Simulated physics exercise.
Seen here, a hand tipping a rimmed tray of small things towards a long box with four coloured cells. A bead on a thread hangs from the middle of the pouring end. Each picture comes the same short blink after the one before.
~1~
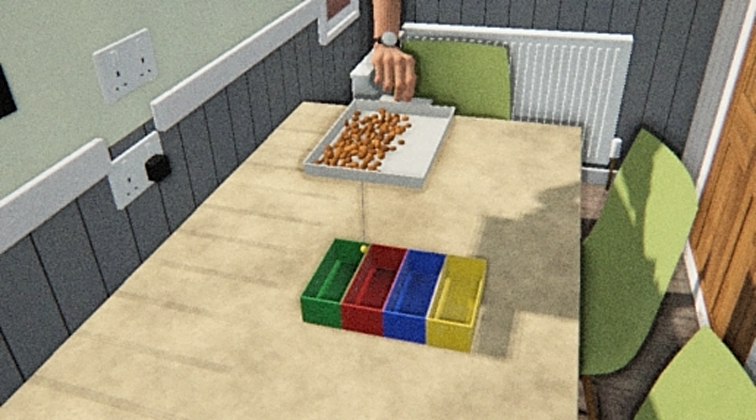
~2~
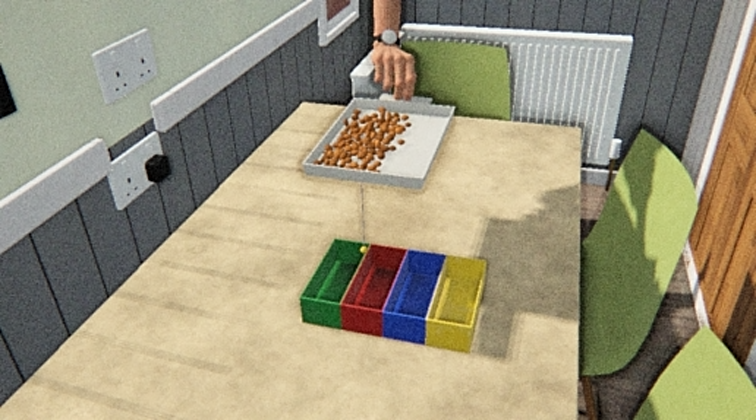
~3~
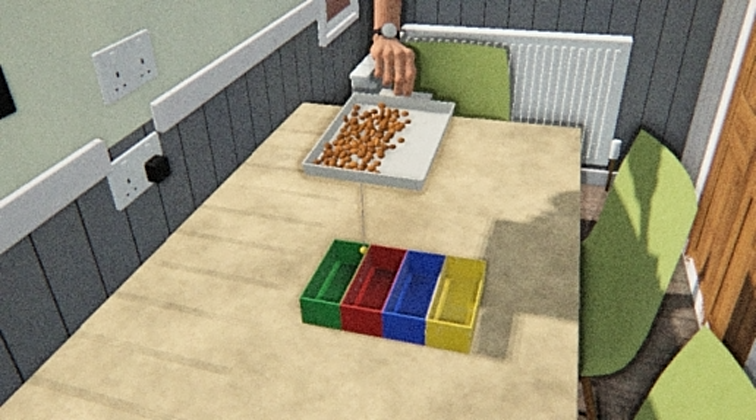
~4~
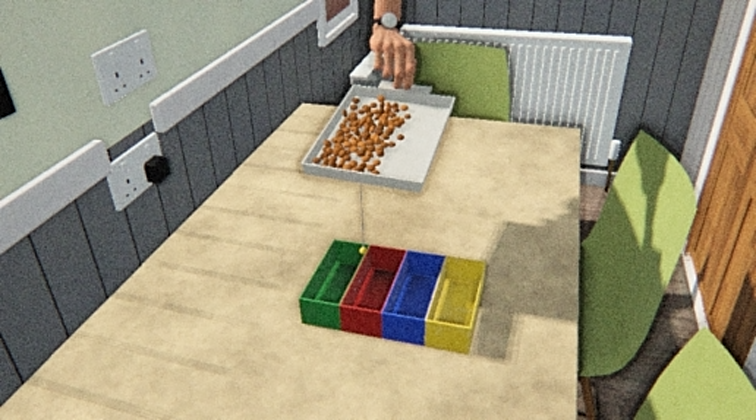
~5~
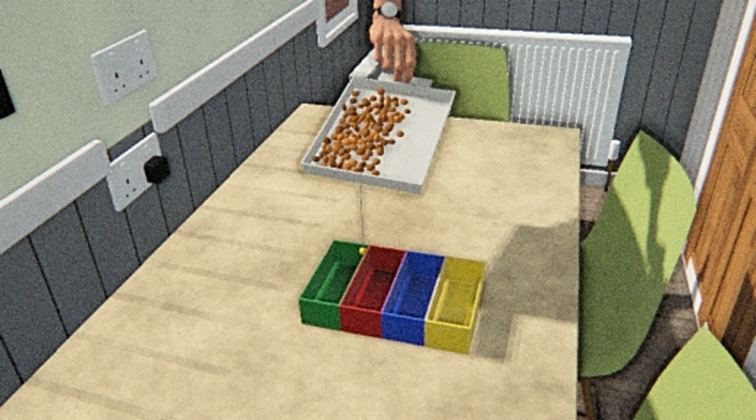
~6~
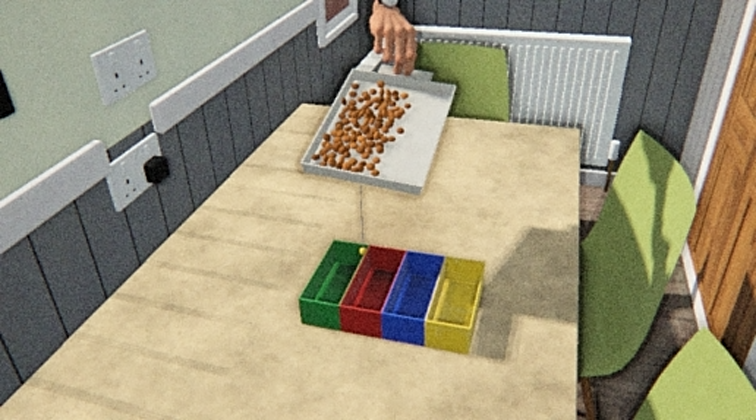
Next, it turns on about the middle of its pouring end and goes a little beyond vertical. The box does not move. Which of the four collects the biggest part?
It favours the blue compartment.
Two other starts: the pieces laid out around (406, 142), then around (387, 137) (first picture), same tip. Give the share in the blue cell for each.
The first gives 70 %, the second 70 %.
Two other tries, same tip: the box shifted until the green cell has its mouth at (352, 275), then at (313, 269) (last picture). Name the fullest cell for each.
At the first place the cell in red, at the second that blue cell.
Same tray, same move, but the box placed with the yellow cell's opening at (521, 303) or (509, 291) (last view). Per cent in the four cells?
About 90 and 100 per cent.
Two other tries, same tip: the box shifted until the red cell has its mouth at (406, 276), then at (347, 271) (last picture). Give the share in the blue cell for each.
The first gives 10 %, the second 50 %.
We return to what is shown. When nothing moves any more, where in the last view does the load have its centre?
Close to (401, 302).
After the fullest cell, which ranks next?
Second comes the cell in red.
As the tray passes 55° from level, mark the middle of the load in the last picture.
Around (383, 160).
Soon after the last picture, tray tipped steeply; all on the tray.
A little later, tray tipped right over; about half on the tray; about a quarter in the blue cell; a small part in the red cell; a stray few in the yellow cell; a small part falling or outside the box.
Later still, tray tipped past a quarter turn; about half in the blue cell; about a third in the red cell; a stray few in the yellow cell; a stray few in the green cell; a stray few falling or outside the box.
At rest, tray tipped past a quarter turn; about half in the blue cell; about a third in the red cell; a stray few in the yellow cell; a stray few in the green cell; a stray few outside the box.
